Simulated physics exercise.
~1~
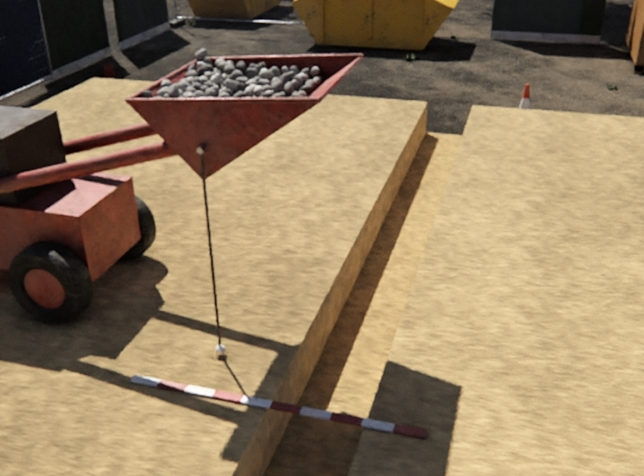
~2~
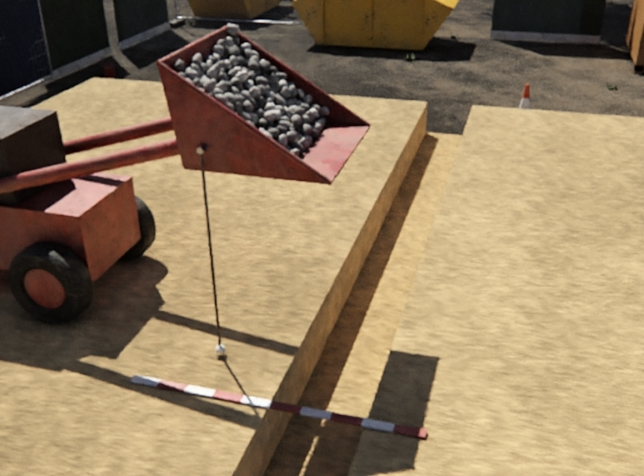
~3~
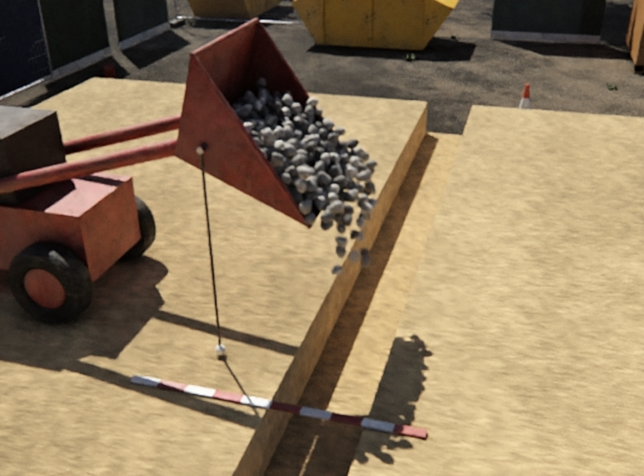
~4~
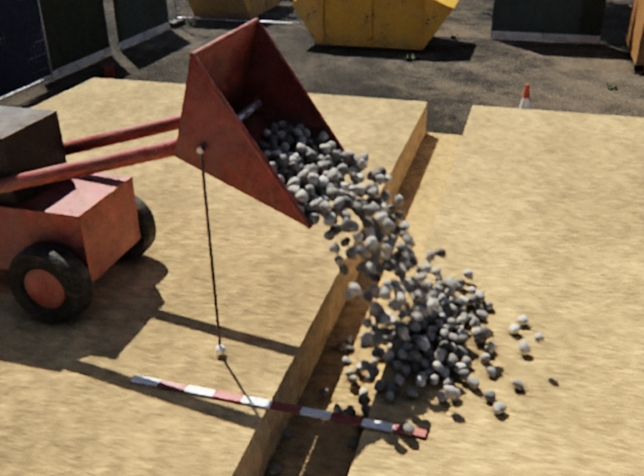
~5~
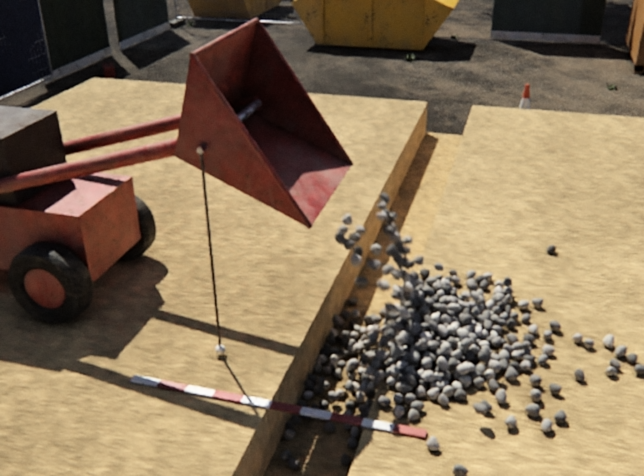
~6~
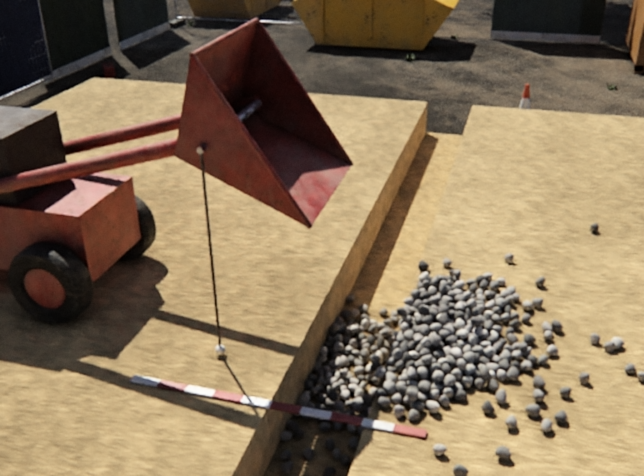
In a sunlit yard, a red loader tipped its bucket of grey stones forward, and they poured out over a narrow trench, piling up partly in it but mostly on the ground beyond, with a few scattered farther right and the bucket left empty.
